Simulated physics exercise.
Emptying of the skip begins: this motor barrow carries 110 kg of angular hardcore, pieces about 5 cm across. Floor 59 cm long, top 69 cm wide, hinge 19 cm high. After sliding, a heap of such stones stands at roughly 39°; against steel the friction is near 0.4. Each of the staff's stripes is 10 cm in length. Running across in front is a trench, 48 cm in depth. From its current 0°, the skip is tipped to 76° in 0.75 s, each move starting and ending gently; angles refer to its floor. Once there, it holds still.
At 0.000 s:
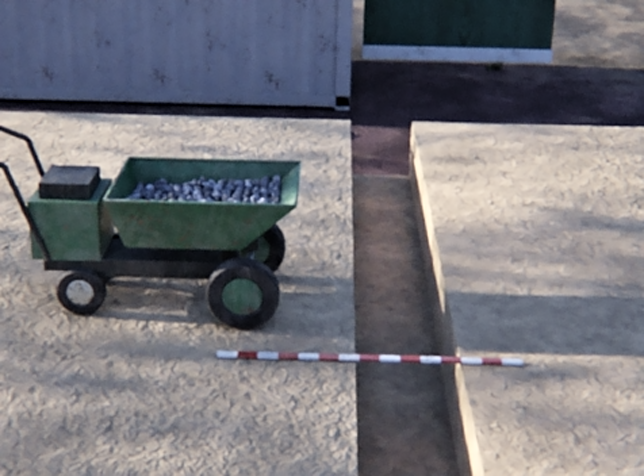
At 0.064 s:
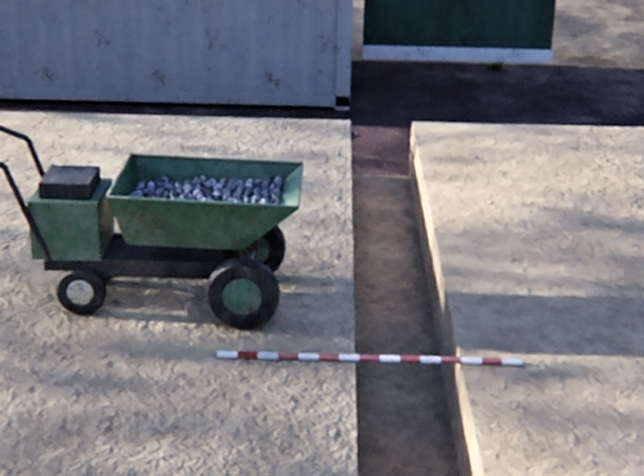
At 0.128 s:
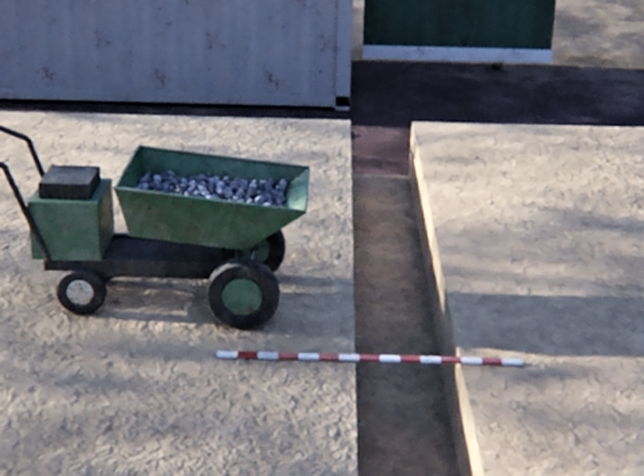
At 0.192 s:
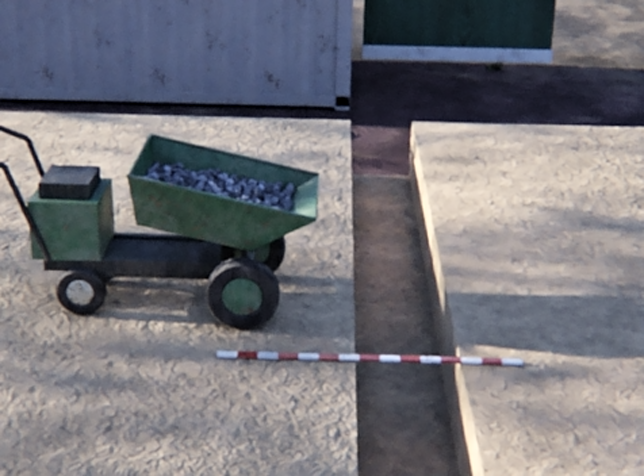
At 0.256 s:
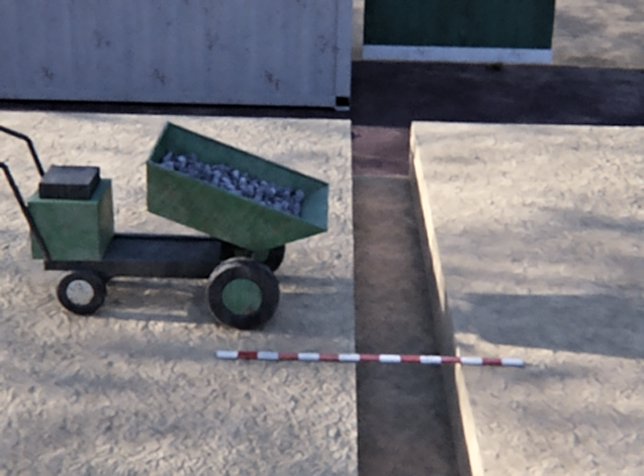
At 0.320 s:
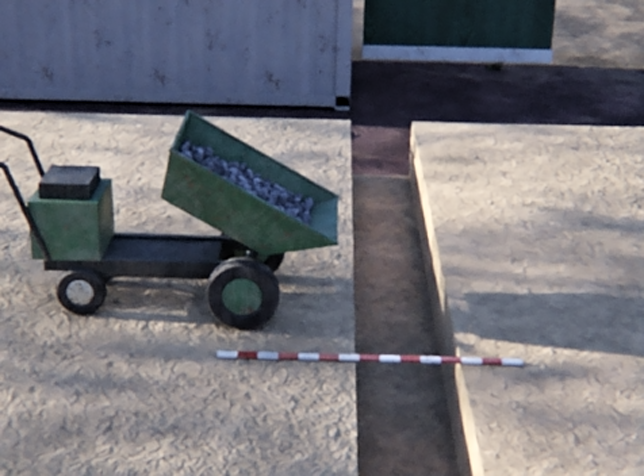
On sandy ground beside a trench, a green motor barrow's stone-filled skip tilts steadily rightward.
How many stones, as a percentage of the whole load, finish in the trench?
Roughly 100 per cent of the load ends up in the trench.
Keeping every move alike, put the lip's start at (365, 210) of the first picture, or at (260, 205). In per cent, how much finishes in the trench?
It comes to about 80 and 50 in a hundred.
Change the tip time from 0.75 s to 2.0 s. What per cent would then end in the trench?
That works out at about 100 in a hundred.
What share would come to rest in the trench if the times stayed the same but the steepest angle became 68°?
About 100%.
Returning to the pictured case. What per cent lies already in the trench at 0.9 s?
Approx. 35 % of the load.
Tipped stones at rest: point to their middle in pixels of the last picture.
Resting centre: About (411, 372).
After 0.6 s the floor is at 64°; 100 % in the skip; the foremost stones are at (339, 279).
After 0.9 s the floor is at 76°; 65 % in the skip, 35 % in the trench; the foremost stones are at (408, 339).
After 1.2 s the floor is at 76°; 4 % in the skip, 96 % in the trench; the foremost stones are at (443, 381).
After 3.2 s the floor is at 76°; 0 % in the skip, 100 % in the trench; the foremost stones are at (441, 370).
